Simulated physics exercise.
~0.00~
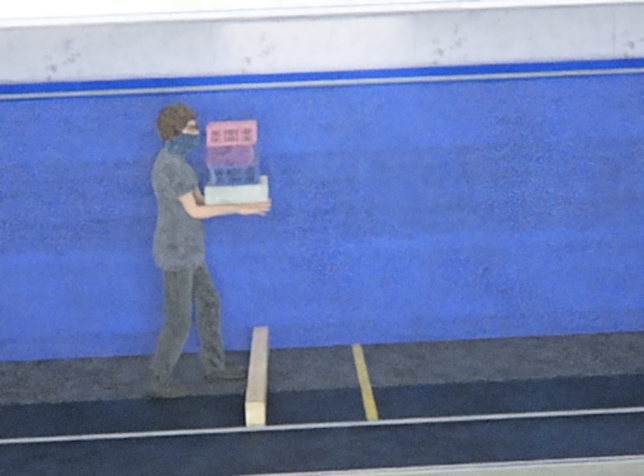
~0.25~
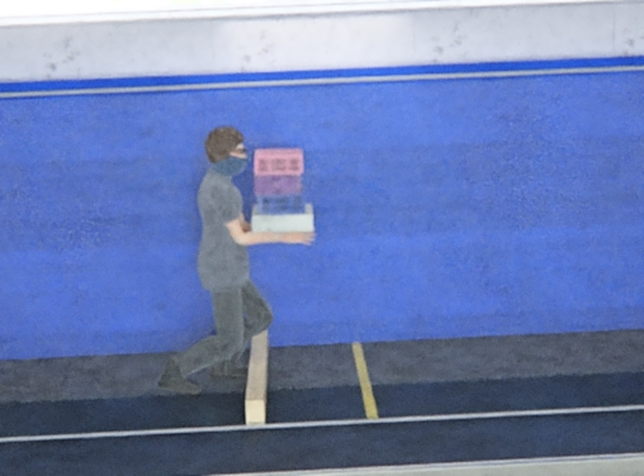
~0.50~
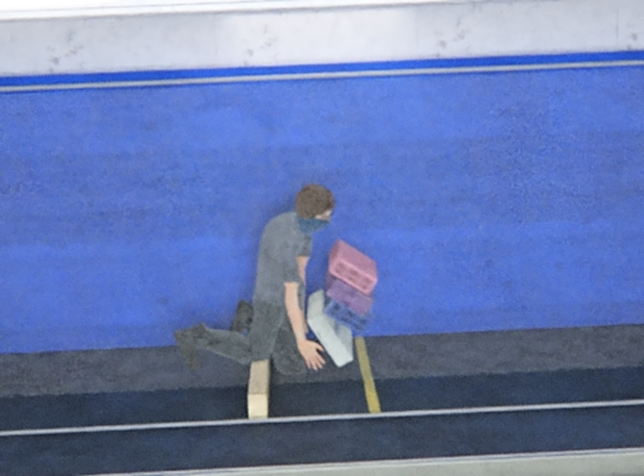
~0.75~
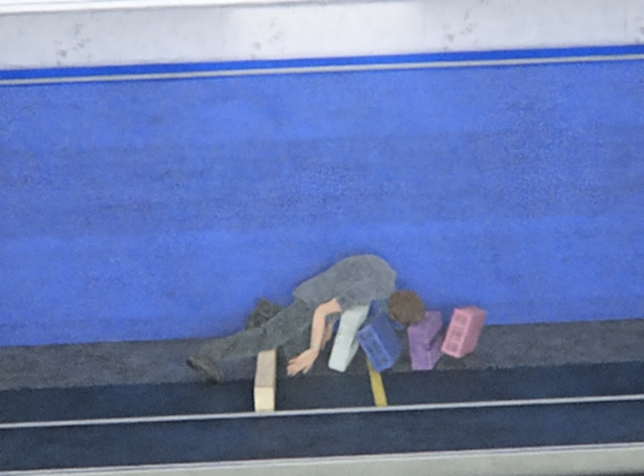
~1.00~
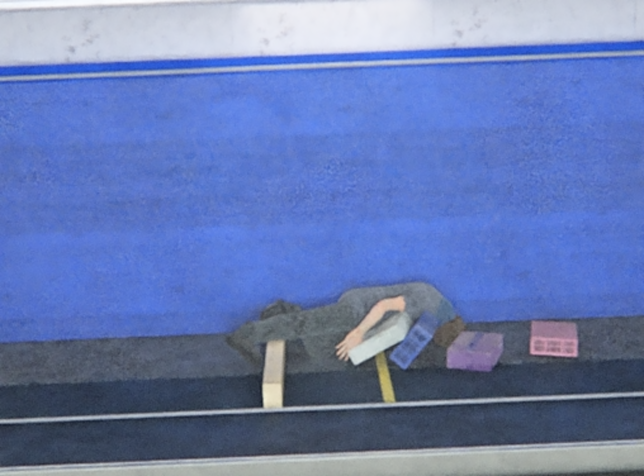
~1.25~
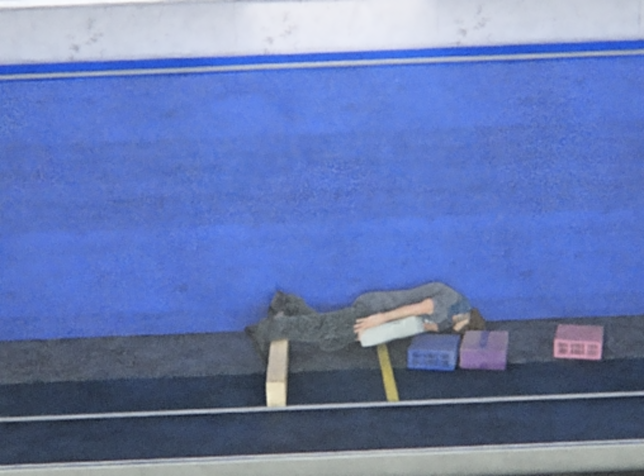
Beside a blue wall, a masked person carrying crates trips over a rail, sprawling across the yellow line.
